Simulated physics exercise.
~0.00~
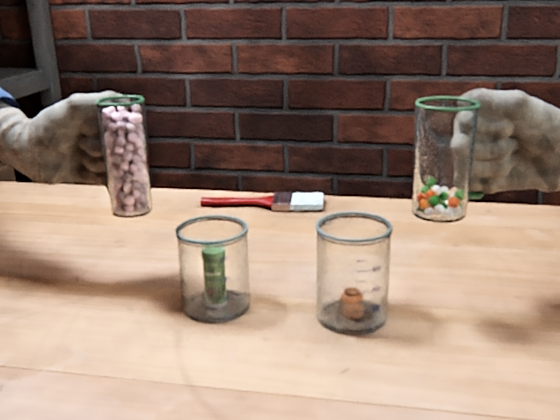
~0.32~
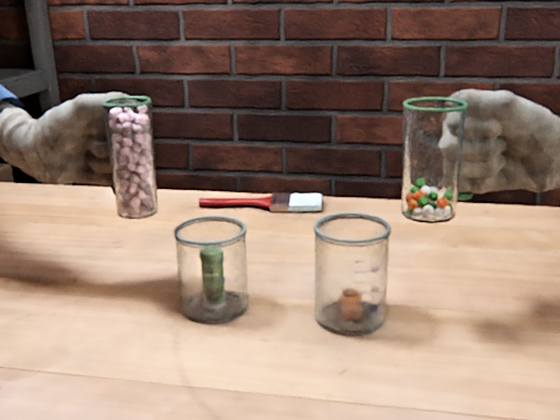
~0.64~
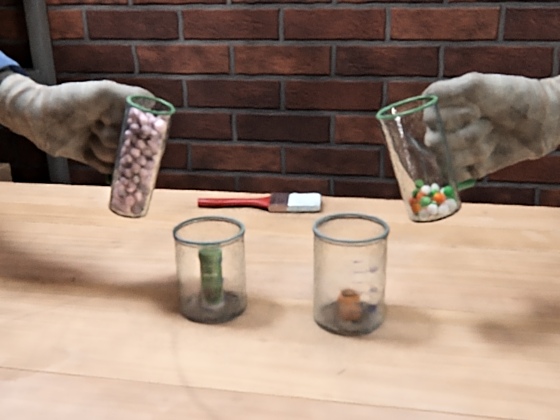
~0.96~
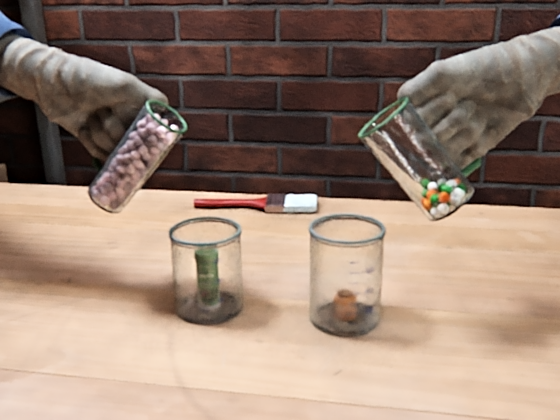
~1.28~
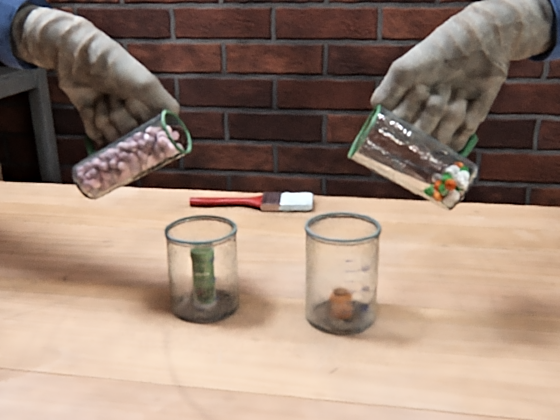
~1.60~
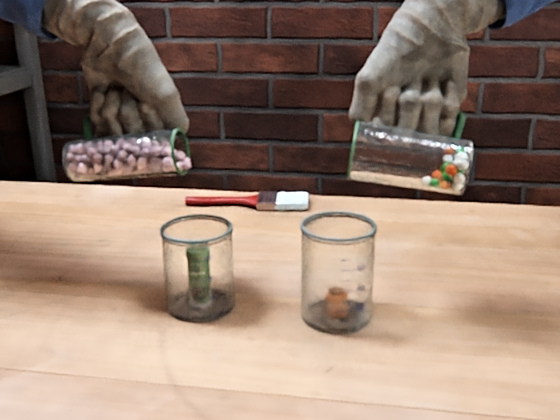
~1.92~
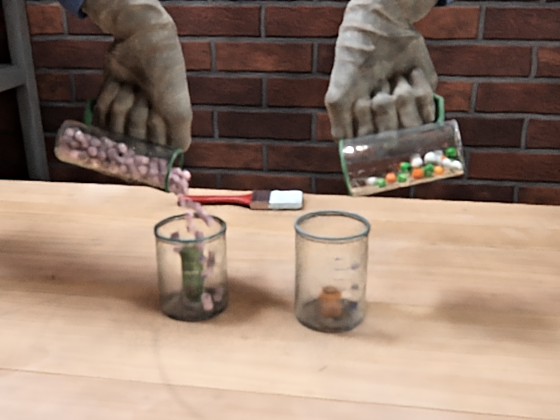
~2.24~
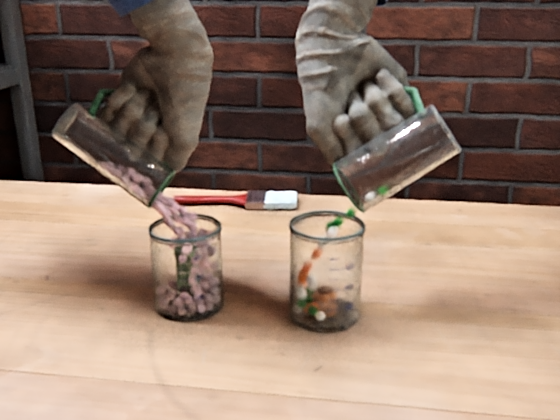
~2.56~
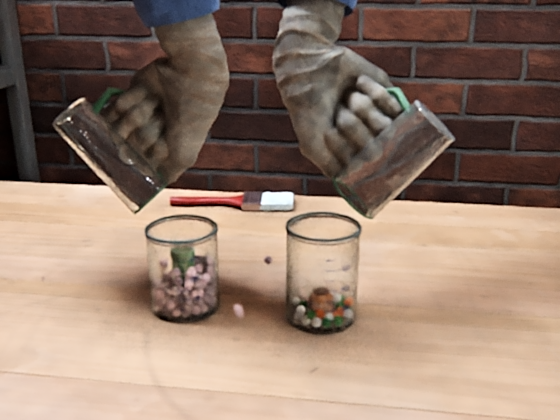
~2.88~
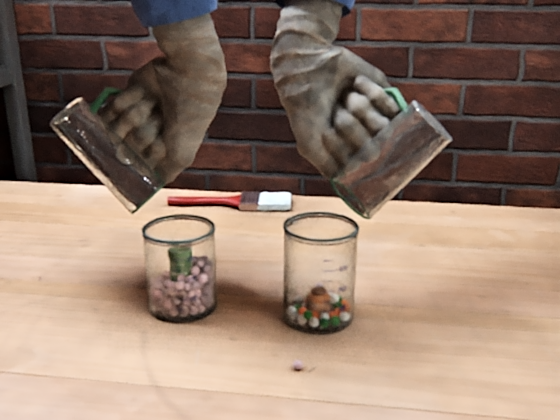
At first, two gloved hands hold clear cups, one of pinkish pieces and one with fewer green, orange and white pieces, beside two glass beakers holding a green object and a small orange-brown one. The hands move inward and tip the cups onto their sides above the beakers. The pink pieces begin spilling into the left beaker, and then the colourful ones drop into the right. Both cups empty, and a couple of stray pieces fall outside the beakers. Finally, the left beaker is about half full, the right holds only a shallow layer, and both objects still show.
